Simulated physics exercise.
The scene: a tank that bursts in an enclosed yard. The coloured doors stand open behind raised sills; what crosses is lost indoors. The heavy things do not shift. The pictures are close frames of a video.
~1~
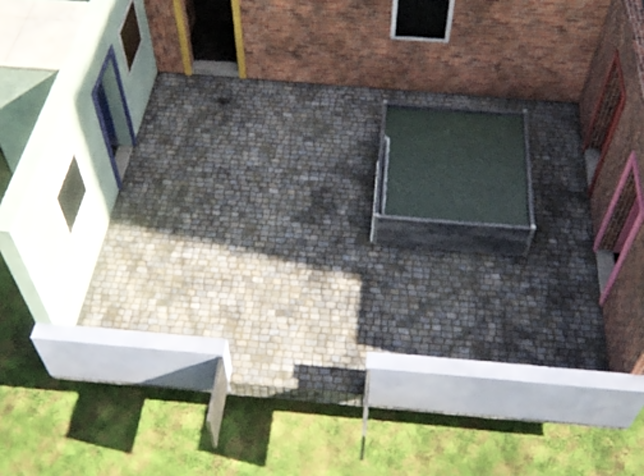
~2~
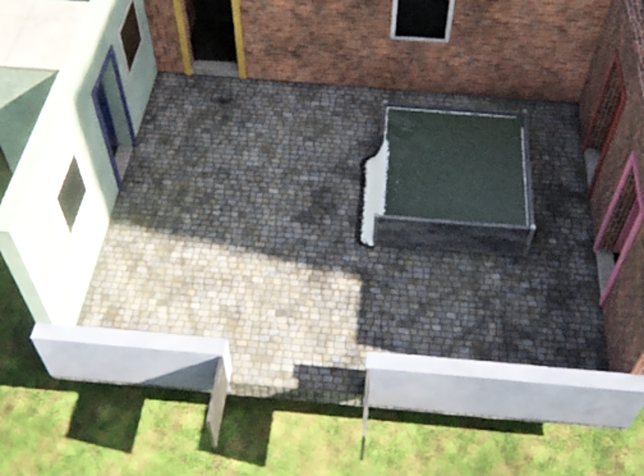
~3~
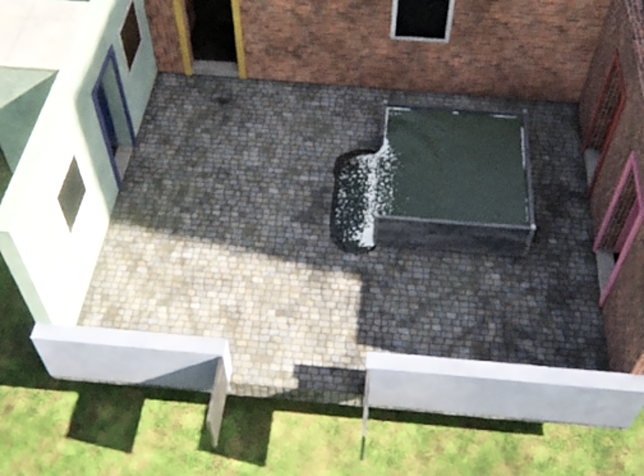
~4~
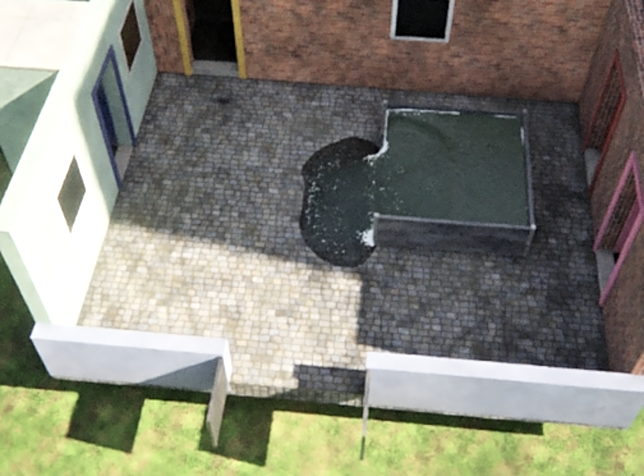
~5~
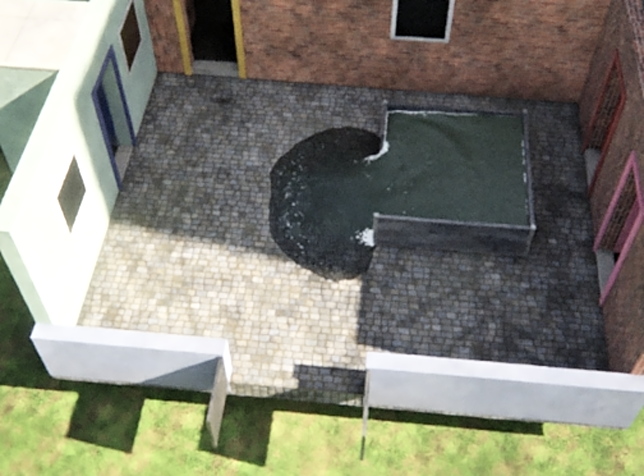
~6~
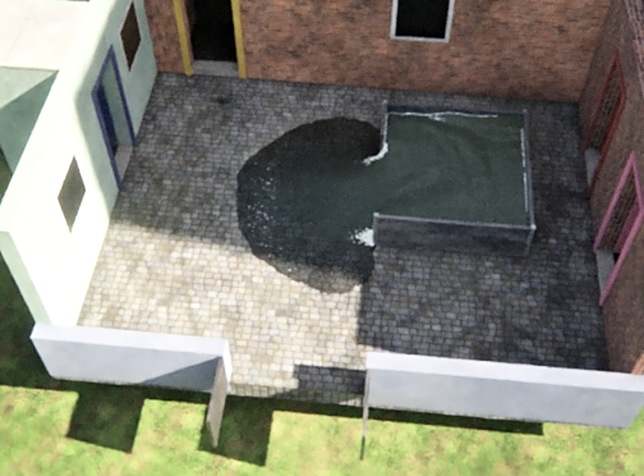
Dark water burst through the left side of a raised tank in a walled, paved yard, first as a white, foamy strip, then spread leftward across the stones in a widening, rounded pool.
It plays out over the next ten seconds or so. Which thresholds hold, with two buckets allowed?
In the end: The blue door floods; the yellow door holds within the limit; the red door holds within the limit; the pink door holds within the limit.
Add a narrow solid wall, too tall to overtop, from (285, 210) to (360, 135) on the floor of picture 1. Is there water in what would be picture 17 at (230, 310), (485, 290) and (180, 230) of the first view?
One after the other: Under water, not flooded, under water.
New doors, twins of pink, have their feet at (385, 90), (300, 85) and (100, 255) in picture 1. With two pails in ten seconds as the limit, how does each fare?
As listed: Lets less in, stays under, is over.
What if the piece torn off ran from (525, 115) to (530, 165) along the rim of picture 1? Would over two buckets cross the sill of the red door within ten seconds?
One by one: Red door lets more in.
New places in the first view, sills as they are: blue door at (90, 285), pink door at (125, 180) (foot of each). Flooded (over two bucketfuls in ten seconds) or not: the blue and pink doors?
The blue one is over; the pink one passes that mark.
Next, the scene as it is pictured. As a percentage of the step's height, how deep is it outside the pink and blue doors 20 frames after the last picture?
Near 0 and 470 in a hundred.
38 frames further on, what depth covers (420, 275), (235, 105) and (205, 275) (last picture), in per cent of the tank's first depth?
Roughly 0, 12 and 14 per cent, in turn.
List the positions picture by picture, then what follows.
The water tank at (454, 165) is whole and still, in the first frame.
Water pours out at (380, 193) and has run to (367, 243), in the second frame.
The front is at (347, 247), out from the gap at (380, 194), in the third frame.
Water pours out at (380, 194) and has run to (317, 248), in the fourth frame.
The front is at (280, 238), out from the gap at (380, 194), in the fifth frame.
The front is at (243, 178), out from the gap at (380, 194), in the sixth frame.
A moment on, water covers 35 % of the floor; the blue door wet at the sill, nothing in, the yellow door not reached, the red door not reached, the pink door not reached.
Next, water covers 50 % of the floor; the blue door over two buckets in, the yellow door not reached, the red door not reached, the pink door not reached.
Then, water covers 55 % of the floor; the blue door far over two buckets in, the yellow door wet at the sill, nothing in, the red door not reached, the pink door not reached.
Later, water covers 65 % of the floor; the blue door far over two buckets in, the yellow door wet at the sill, nothing in, the red door not reached, the pink door not reached.
In the end, water covers 90 % of the floor; the blue door far over two buckets in, the yellow door wet at the sill, nothing in, the red door wet at the sill, nothing in, the pink door wet at the sill, nothing in.
